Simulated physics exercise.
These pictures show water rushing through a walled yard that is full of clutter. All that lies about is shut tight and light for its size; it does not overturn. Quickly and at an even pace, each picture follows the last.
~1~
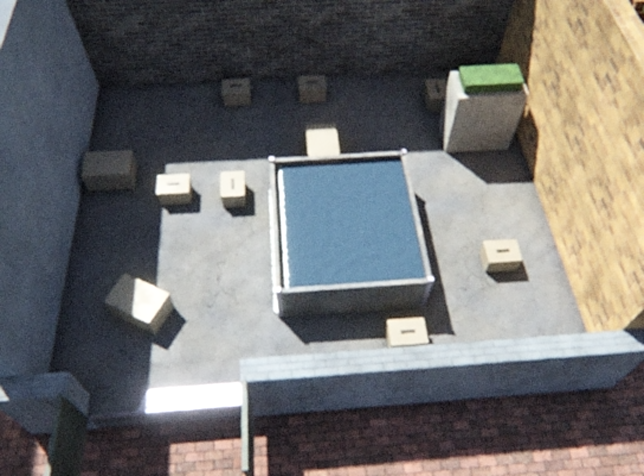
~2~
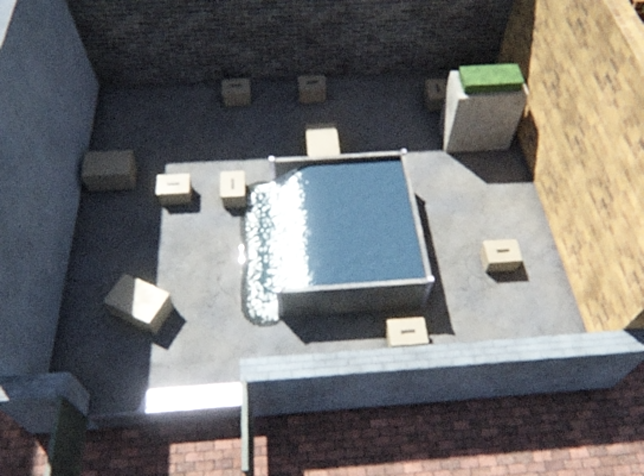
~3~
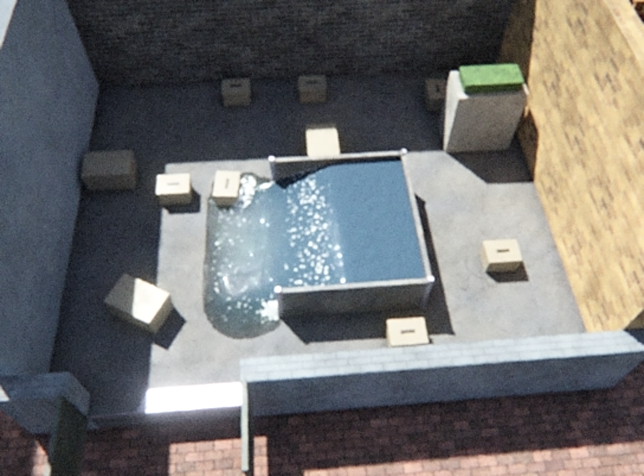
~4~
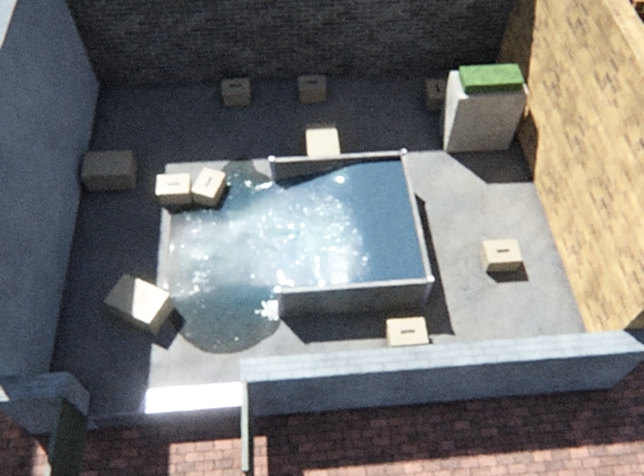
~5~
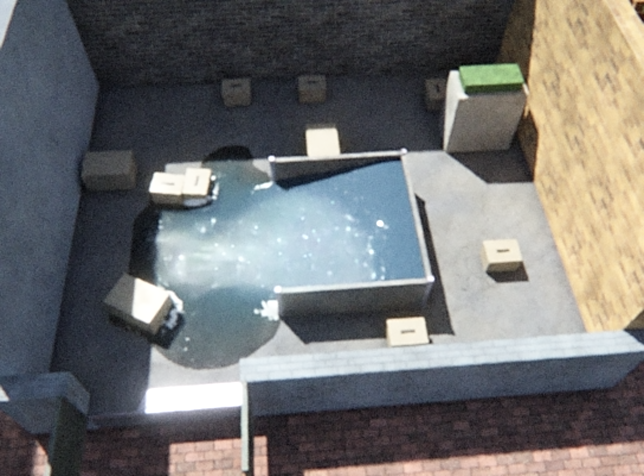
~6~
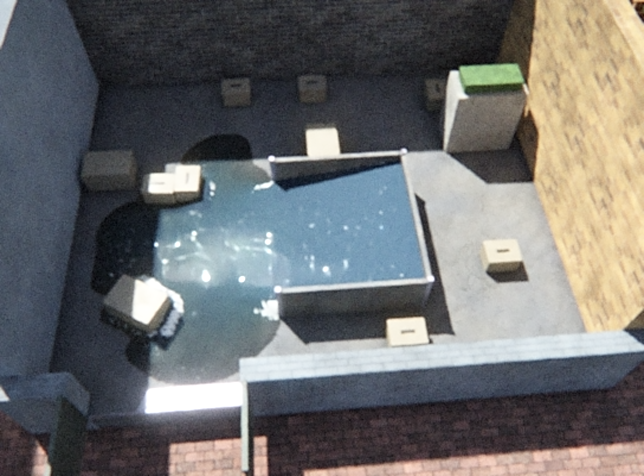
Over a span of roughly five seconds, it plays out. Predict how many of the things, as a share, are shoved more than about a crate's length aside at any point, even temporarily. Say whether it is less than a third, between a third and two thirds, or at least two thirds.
I expect the share pushed well aside to be a third to two thirds.
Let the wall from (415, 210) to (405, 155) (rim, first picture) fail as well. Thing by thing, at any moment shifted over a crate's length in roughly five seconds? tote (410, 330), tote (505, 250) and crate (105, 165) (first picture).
One after the other: Moved that far, that far or more, not that far.
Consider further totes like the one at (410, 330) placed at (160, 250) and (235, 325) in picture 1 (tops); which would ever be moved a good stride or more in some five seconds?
In sequence: Travels that far, travels that far.
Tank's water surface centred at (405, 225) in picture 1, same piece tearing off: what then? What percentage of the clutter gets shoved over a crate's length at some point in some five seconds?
It works out at about 50 percent.
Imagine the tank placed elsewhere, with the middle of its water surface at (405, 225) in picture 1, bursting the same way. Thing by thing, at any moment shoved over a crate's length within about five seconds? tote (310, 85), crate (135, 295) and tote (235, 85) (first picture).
The first: Did not travel far; the second: Travelled far enough; the third: Travelled far enough.
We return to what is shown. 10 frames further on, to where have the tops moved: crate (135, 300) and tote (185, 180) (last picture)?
Look for them at about (70, 348) and about (144, 113).
A moment on, 1 of 10 are well off their spots; 0 afloat.
Next, 4 of 10 are well off their spots; 2 afloat.
Later, 4 of 10 are well off their spots; 3 afloat.
In the end, 6 of 10 are well off their spots, and 6 have been at some point; 2 afloat.
